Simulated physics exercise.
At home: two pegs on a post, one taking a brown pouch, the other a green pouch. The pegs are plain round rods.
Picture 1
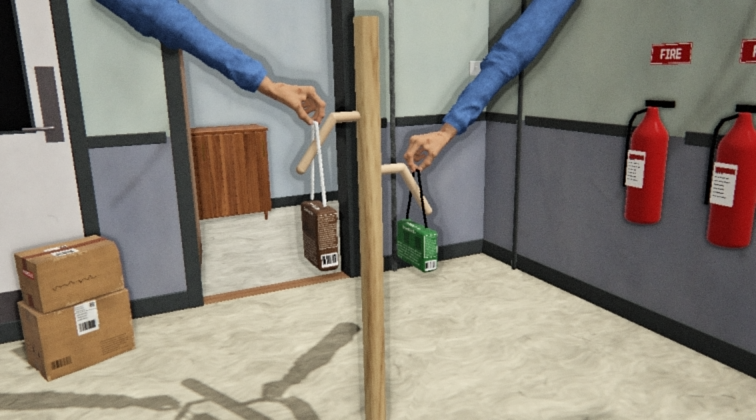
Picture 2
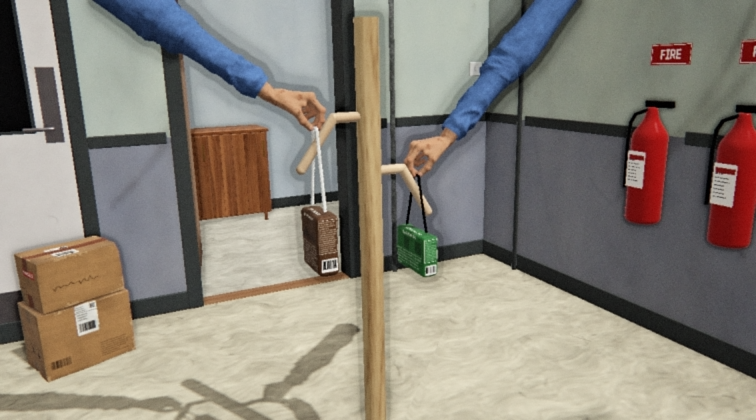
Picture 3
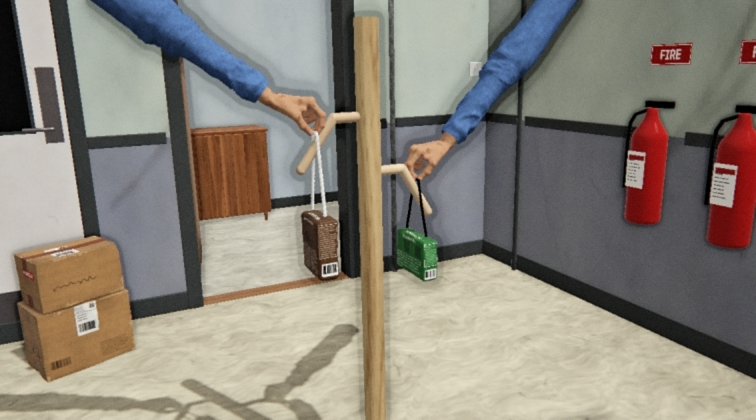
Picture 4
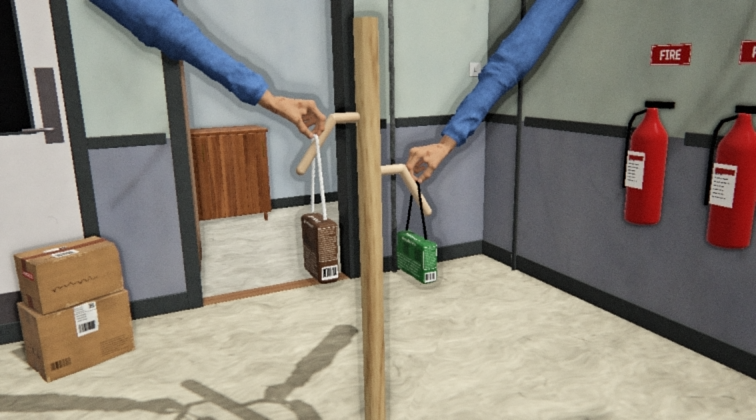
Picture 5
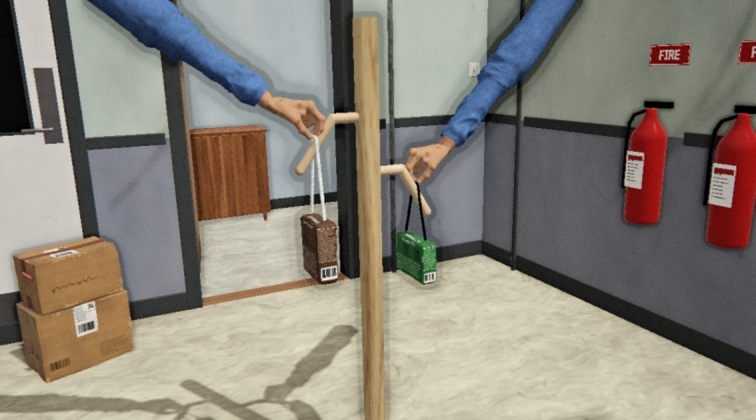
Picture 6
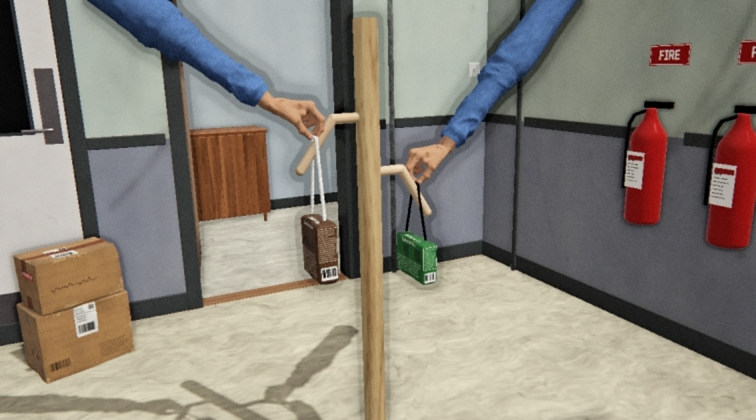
Two blue-sleeved hands lower a brown pouch and a green pouch slightly beside a wooden post.
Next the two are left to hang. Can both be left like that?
Outcome: The brown pouch drops to the floor, the green pouch comes down.
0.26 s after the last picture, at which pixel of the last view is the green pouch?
Near (417, 311).
Then, 0.26 s on from there, brown pouch falling near (323, 314); green pouch falling near (417, 311).
Then, 0.50 s on from there, brown pouch on the floor; green pouch on the floor.
In the end, brown pouch on the floor; green pouch on the floor. The brown pouch comes down and the green pouch slips off its peg.
